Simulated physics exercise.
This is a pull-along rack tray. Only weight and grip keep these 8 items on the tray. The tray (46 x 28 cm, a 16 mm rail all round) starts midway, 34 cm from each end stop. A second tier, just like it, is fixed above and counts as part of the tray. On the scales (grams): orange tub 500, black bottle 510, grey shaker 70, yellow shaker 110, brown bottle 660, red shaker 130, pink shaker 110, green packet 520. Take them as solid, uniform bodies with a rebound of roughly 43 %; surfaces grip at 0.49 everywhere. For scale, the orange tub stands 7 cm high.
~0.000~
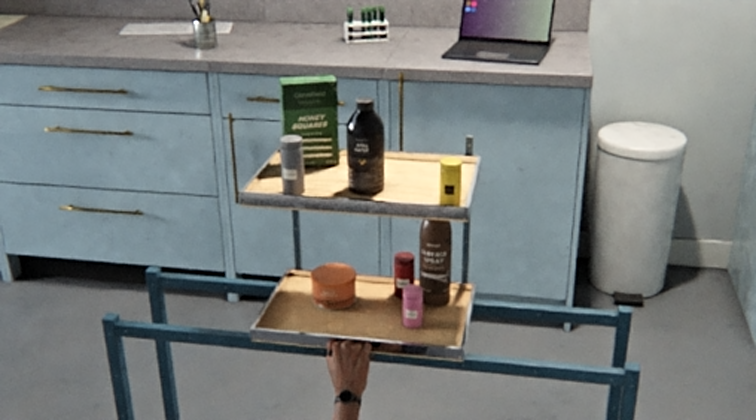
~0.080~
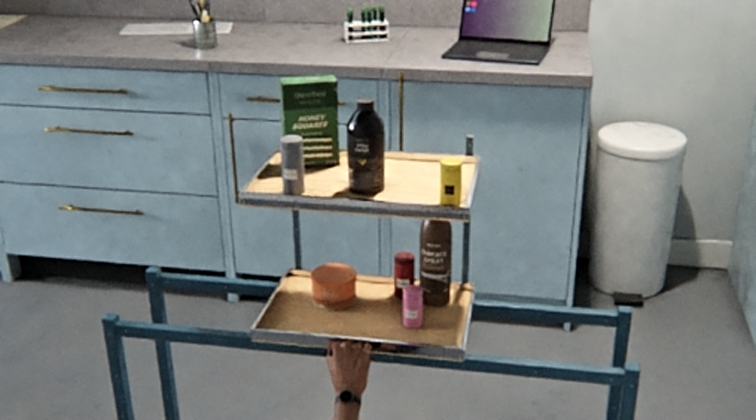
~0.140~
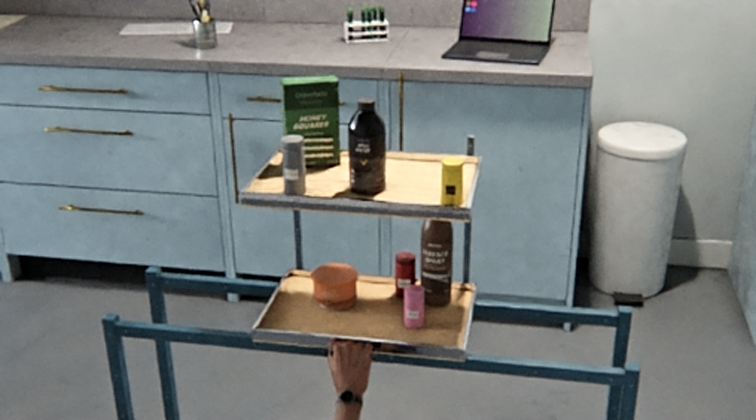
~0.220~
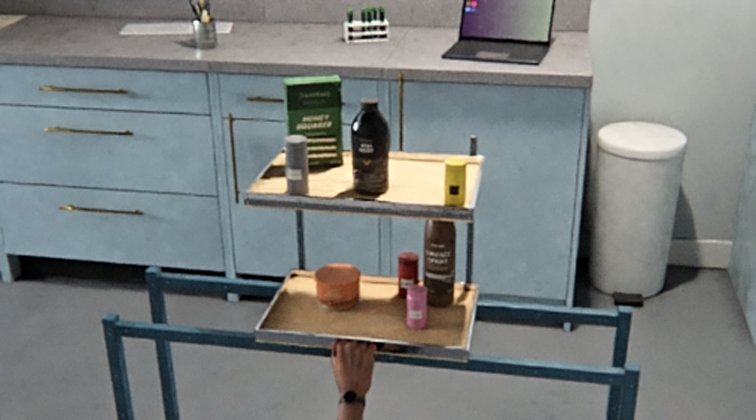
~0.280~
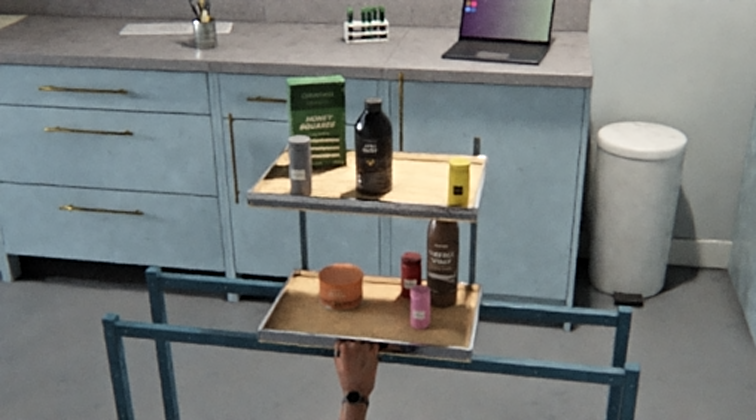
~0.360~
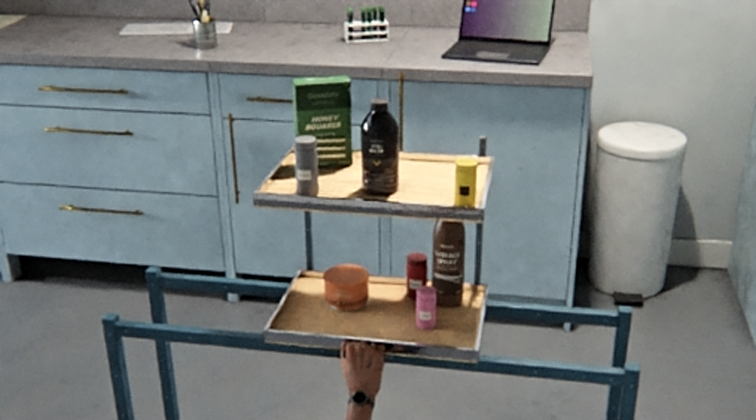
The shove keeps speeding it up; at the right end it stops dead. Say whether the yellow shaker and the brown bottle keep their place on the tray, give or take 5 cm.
The yellow shaker stays put and the brown bottle leaves its spot.
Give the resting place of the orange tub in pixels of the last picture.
Near (491, 300).
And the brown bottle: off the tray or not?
The brown bottle finishes off the tray.
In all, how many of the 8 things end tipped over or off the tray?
In all, 2.
Around 1.16 s, tray 34 cm right; yellow shaker at 7° to upright near (631, 192); brown bottle at 5° to upright near (596, 263); grey shaker at 8° to upright.
Around 1.36 s, tray 34 cm right; brown bottle at 27° to upright near (619, 264); grey shaker at 60° to upright; pink shaker at 3° to upright.
Around 1.56 s, tray 34 cm right; brown bottle now off the tray; grey shaker on its side; green packet shifted 3 cm.
Around 1.86 s, tray 34 cm right; grey shaker on its side; green packet shifted 3 cm; orange tub shifted 3 cm.
Finally (2.2 s), off the tray, brown bottle; on their side or leaning hard on the tray, grey shaker; the other 6 still in place (within 5 cm). Final places as that camera would see them, yellow shaker near (627, 192).
